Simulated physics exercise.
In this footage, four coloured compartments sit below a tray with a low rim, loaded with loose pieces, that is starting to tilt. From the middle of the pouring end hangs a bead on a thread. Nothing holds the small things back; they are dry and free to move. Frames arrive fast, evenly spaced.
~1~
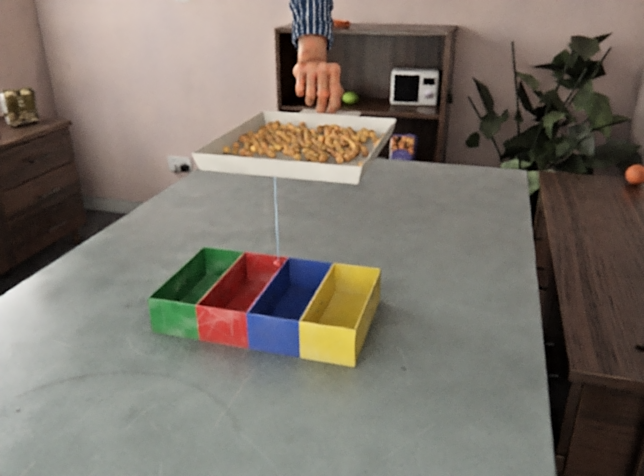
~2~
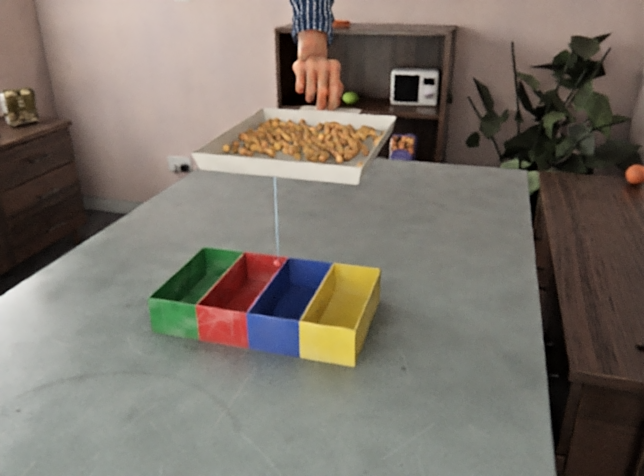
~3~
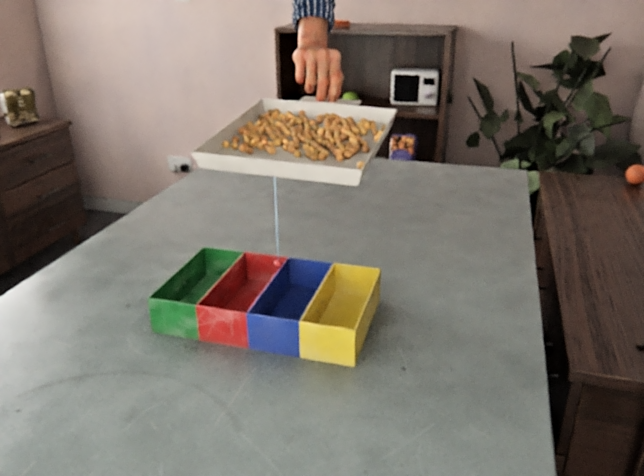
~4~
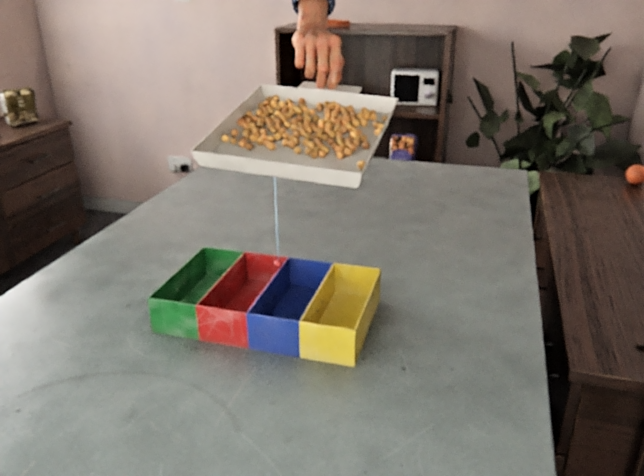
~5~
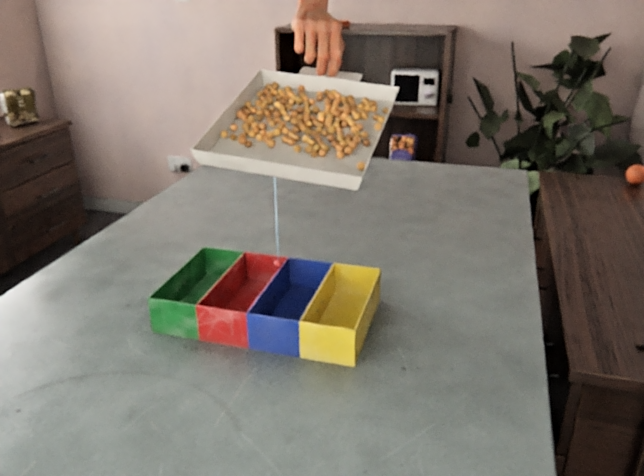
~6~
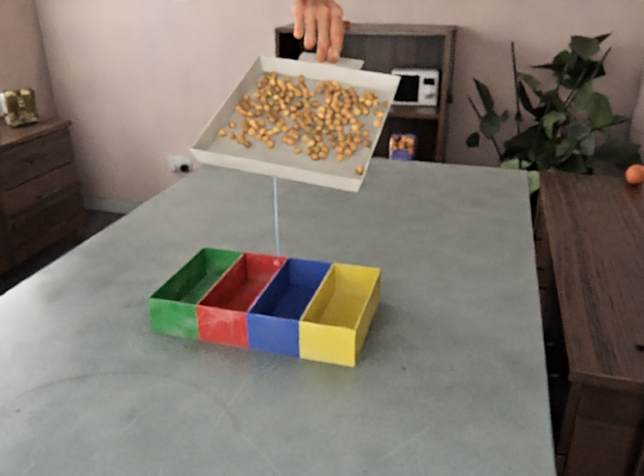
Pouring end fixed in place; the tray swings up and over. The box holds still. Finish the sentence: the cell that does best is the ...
... Yellow cell.
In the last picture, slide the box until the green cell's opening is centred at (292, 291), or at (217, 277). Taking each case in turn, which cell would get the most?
First place: The red cell; second place: The cell in yellow.
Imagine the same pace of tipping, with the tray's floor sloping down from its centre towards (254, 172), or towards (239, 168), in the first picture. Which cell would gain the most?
First try: That green cell; second try: The green cell.
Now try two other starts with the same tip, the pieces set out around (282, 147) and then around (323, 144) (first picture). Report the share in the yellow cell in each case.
Share in order: Roughly 60 %, 70 %.
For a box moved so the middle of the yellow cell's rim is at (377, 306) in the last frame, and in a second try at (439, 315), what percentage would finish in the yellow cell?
In order: 20 percent and 0 percent.
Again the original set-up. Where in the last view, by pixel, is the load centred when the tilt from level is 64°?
I'd mark it close to (320, 176).
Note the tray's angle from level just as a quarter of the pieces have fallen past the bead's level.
Roughly 80 degrees from level.
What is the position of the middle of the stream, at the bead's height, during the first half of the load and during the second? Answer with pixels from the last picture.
The first part passes (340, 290); everything after passes (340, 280).
Shortly afterwards, tray tipped steeply; the bulk on the tray; a little in the yellow cell; only a few in the blue cell; near a quarter falling or outside the box.
Next, tray tipped past a quarter turn; a little on the tray; near half in the yellow cell; a little in the blue cell; only a few in the red cell; near a third falling or outside the box.
Some moments later, tray tipped past a quarter turn; near two thirds in the yellow cell; near a quarter in the blue cell; only a few in the red cell; near a quarter falling or outside the box.
In the end, tray tipped past a quarter turn; near two thirds in the yellow cell; near a quarter in the blue cell; only a few in the red cell; none at all in the green cell; near a quarter outside the box.
